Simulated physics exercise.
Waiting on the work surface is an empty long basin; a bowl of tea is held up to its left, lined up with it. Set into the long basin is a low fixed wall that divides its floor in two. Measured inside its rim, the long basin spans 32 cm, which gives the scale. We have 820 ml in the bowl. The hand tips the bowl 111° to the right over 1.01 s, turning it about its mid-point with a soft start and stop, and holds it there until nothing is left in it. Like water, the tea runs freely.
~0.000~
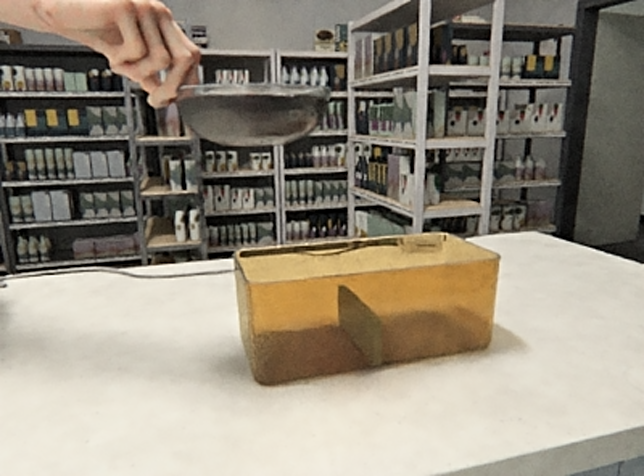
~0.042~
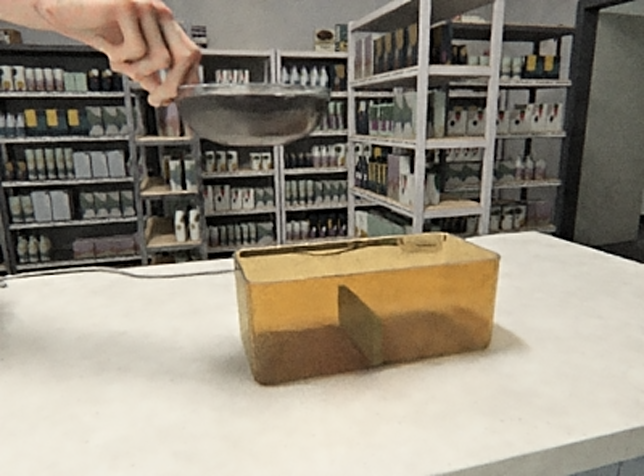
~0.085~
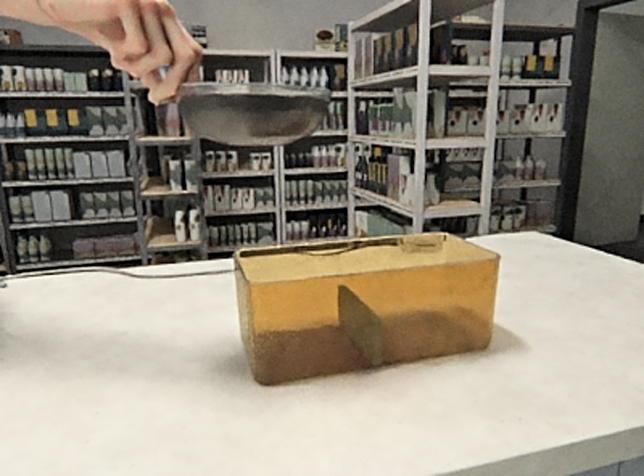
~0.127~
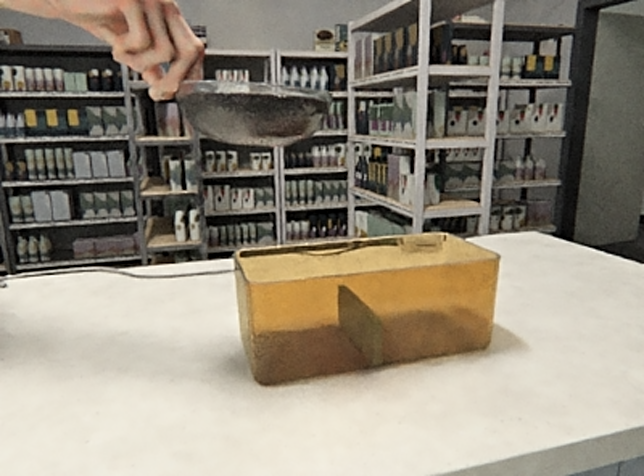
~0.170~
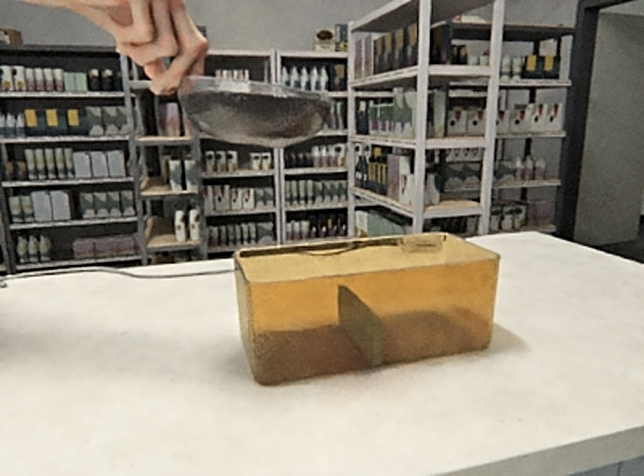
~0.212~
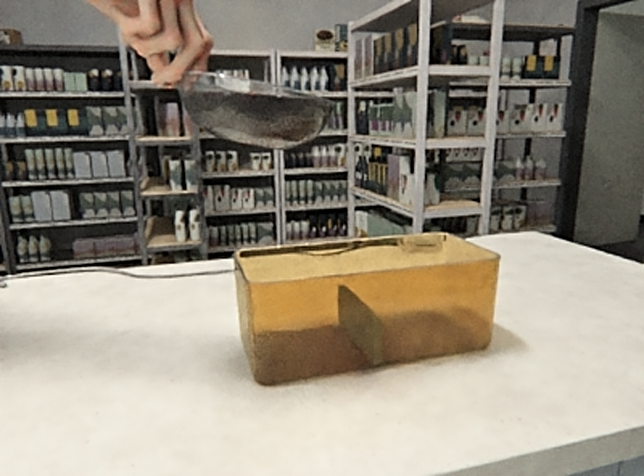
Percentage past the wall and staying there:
72 percent.
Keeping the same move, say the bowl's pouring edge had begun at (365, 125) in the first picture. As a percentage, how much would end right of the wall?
Result then: Approx. 85 %.
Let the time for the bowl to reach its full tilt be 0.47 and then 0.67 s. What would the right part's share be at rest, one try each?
It comes to 50 per cent, and then 65 per cent.
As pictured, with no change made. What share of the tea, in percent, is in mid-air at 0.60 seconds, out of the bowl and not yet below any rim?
About 56 per cent.
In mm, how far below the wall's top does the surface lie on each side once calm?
Left about 50 mm, while the right is about 34 mm.
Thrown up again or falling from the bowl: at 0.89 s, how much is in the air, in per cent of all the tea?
Around 3 percent of the liquid.
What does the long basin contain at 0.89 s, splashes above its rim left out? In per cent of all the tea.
About 94 per cent.
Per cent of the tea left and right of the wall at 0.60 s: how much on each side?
I'd say some 2 on the left and some 22 on the right.
Then, 0.60 s in, the tilt is 72° and 21 per cent is still to pour, 2 is left of the wall and 23 right of it.
Then, 0.89 s in, the tilt is 107° and 0 per cent is still to pour, 23 is left of the wall and 71 right of it.
Then, 1.19 s in, the tilt is 111° and 0 per cent is still to pour, 25 is left of the wall and 71 right of it.
Then, 1.51 s in, the tilt is 111° and 0 per cent is still to pour, 25 is left of the wall and 71 right of it.
Finally, 25 per cent lies left of the wall, 72 right of it and 3 outside.
